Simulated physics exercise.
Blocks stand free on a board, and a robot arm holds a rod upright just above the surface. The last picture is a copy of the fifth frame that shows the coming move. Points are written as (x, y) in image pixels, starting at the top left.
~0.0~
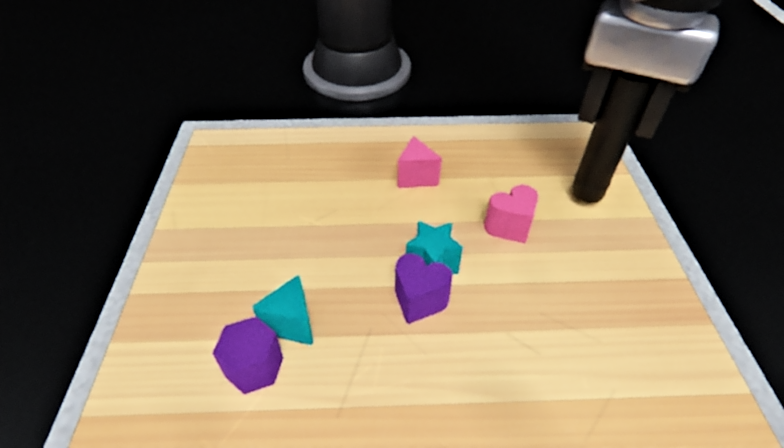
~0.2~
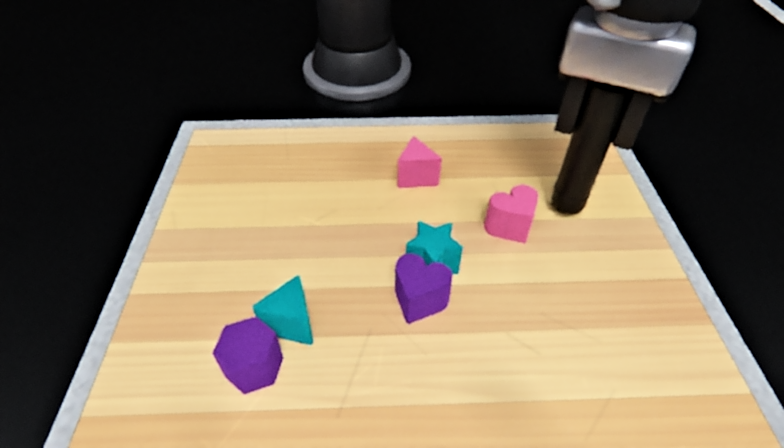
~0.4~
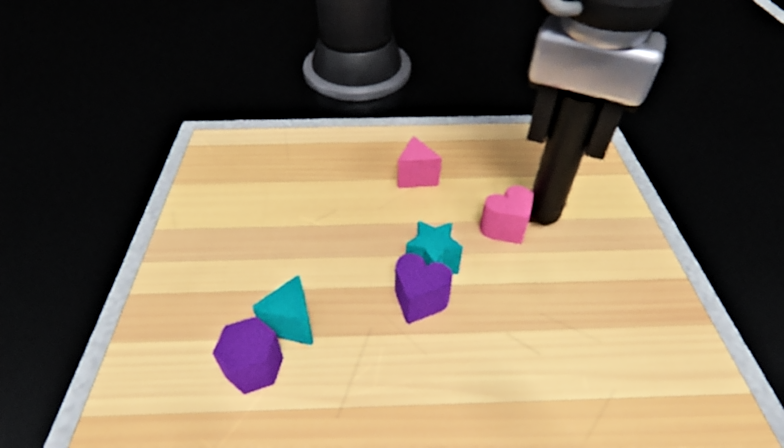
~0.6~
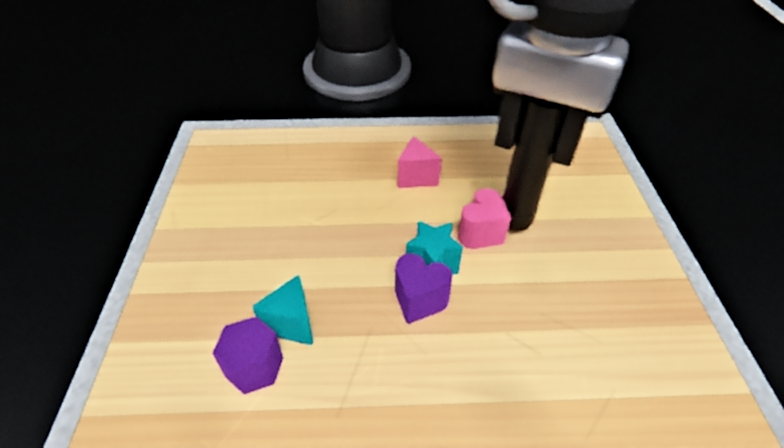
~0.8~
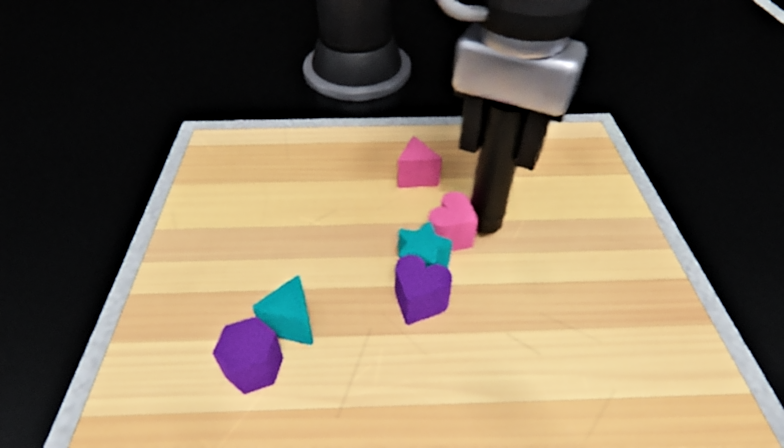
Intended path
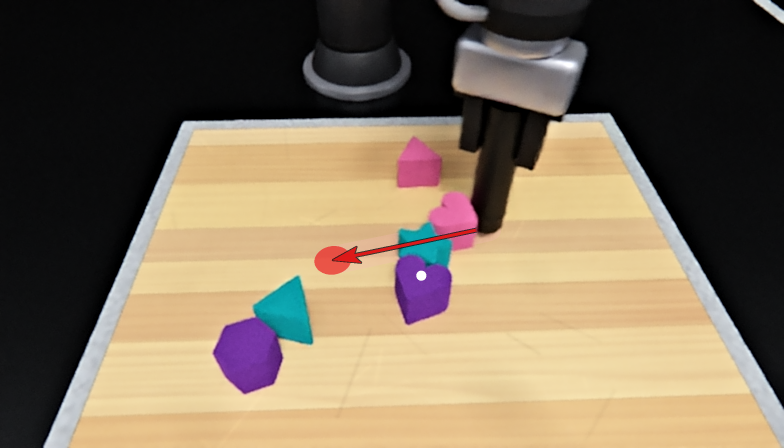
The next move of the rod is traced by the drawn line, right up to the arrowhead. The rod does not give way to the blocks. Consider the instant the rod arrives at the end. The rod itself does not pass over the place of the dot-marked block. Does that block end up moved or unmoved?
It stays put.
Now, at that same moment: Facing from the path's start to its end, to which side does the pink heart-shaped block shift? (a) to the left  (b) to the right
The correct letter is b.
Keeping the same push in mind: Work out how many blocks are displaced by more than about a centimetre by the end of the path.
This push will displace two blocks.
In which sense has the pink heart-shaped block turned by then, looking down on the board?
Direction: Clockwise.
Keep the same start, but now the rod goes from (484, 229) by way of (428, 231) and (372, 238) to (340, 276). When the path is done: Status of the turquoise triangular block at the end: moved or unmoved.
The block stays on its spot.
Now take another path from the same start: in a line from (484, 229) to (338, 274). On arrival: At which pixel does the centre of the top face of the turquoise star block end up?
At pixel (345, 277).
Path on the board, from (484, 229) directly to (333, 260); the dot is on the purple heart-shaped block.
What follows on the original path. One third of the way, rod at (435, 233); turquoise star block at (394, 241), turned 50° anticlockwise; pink heart-shaped block at (399, 209).
Two thirds of the way, rod at (384, 243); turquoise star block at (372, 255), turned 95° anticlockwise; pink heart-shaped block at (352, 207), turned 50° clockwise.
At the end, rod at (332, 254); purple heart-shaped block in place; turquoise star block at (360, 261), turned 145° anticlockwise; pink heart-shaped block at (337, 202), turned 75° clockwise.
